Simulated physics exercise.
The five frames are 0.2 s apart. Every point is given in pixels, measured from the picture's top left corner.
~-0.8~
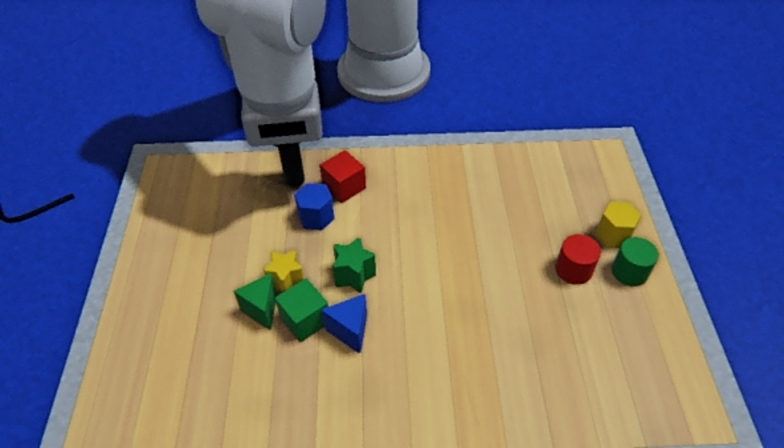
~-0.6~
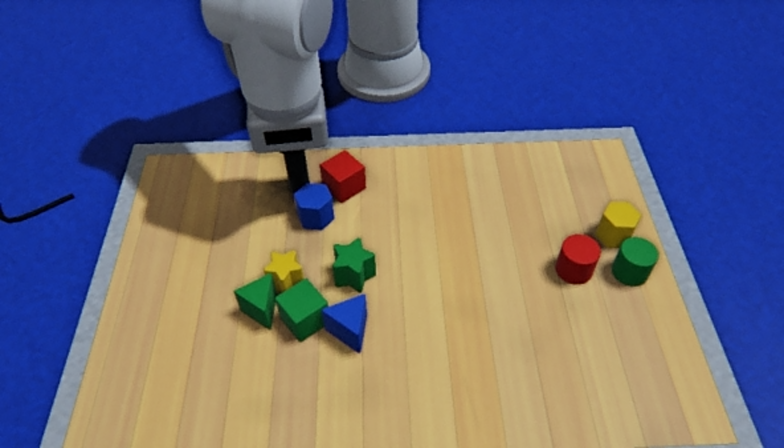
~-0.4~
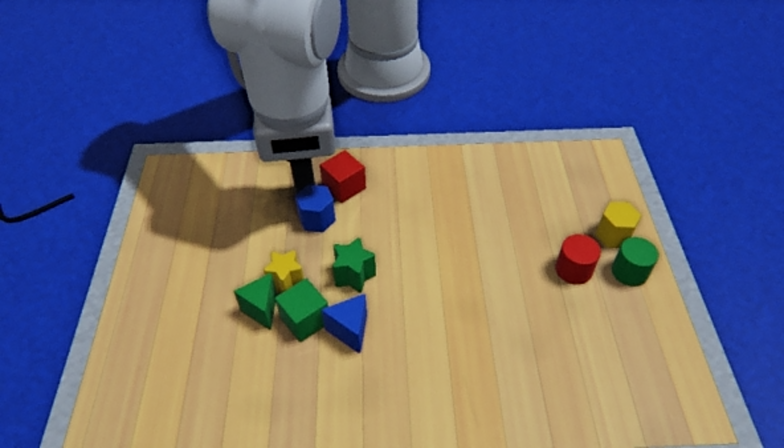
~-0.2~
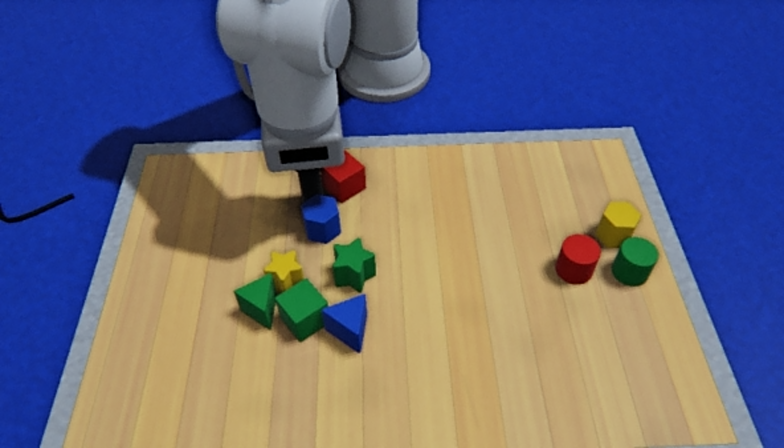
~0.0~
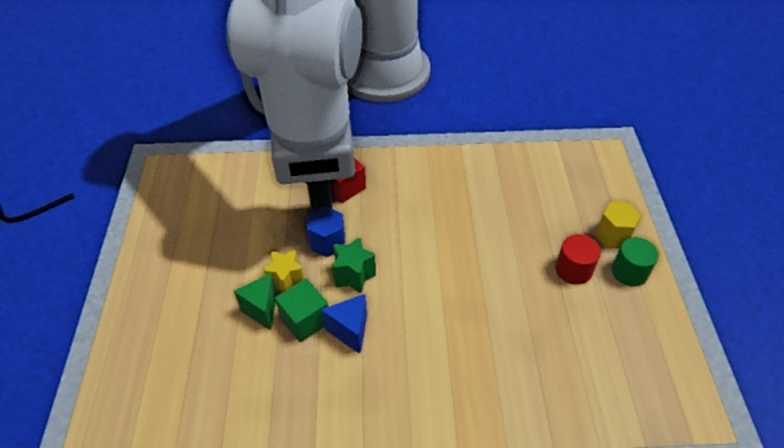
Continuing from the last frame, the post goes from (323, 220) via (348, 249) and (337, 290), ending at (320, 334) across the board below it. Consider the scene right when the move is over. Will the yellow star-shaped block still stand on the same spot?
I'd say no.
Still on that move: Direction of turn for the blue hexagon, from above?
Looking from above, the answer is clockwise.
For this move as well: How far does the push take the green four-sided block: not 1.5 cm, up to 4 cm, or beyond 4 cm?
It will move between 1.5 and 4 cm.
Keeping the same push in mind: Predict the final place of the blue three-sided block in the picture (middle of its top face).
Its top middle: (362, 331).
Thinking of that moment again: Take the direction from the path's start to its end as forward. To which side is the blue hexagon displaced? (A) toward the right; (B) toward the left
The answer is A.
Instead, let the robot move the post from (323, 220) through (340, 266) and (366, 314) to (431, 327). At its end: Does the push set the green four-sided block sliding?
Yes, that is how it ends up.
The first path, step by step. One third of the way, post at (348, 246); blue hexagon at (324, 246), turned 70° clockwise; green star-shaped block at (351, 263), turned 35° anticlockwise.
Two thirds of the way, post at (336, 286); yellow star-shaped block at (268, 263), turned 25° clockwise; green four-sided block at (297, 303), turned 15° anticlockwise; blue hexagon at (303, 266); blue three-sided block at (352, 316), turned 15° clockwise; green star-shaped block at (353, 285), turned 100° anticlockwise.
At the end, post at (319, 330); yellow star-shaped block at (266, 262), turned 25° clockwise; green four-sided block at (282, 317), turned 25° clockwise; blue hexagon at (302, 266), turned 130° clockwise; blue three-sided block at (362, 331), turned 15° clockwise; green star-shaped block at (353, 298), turned 140° anticlockwise.
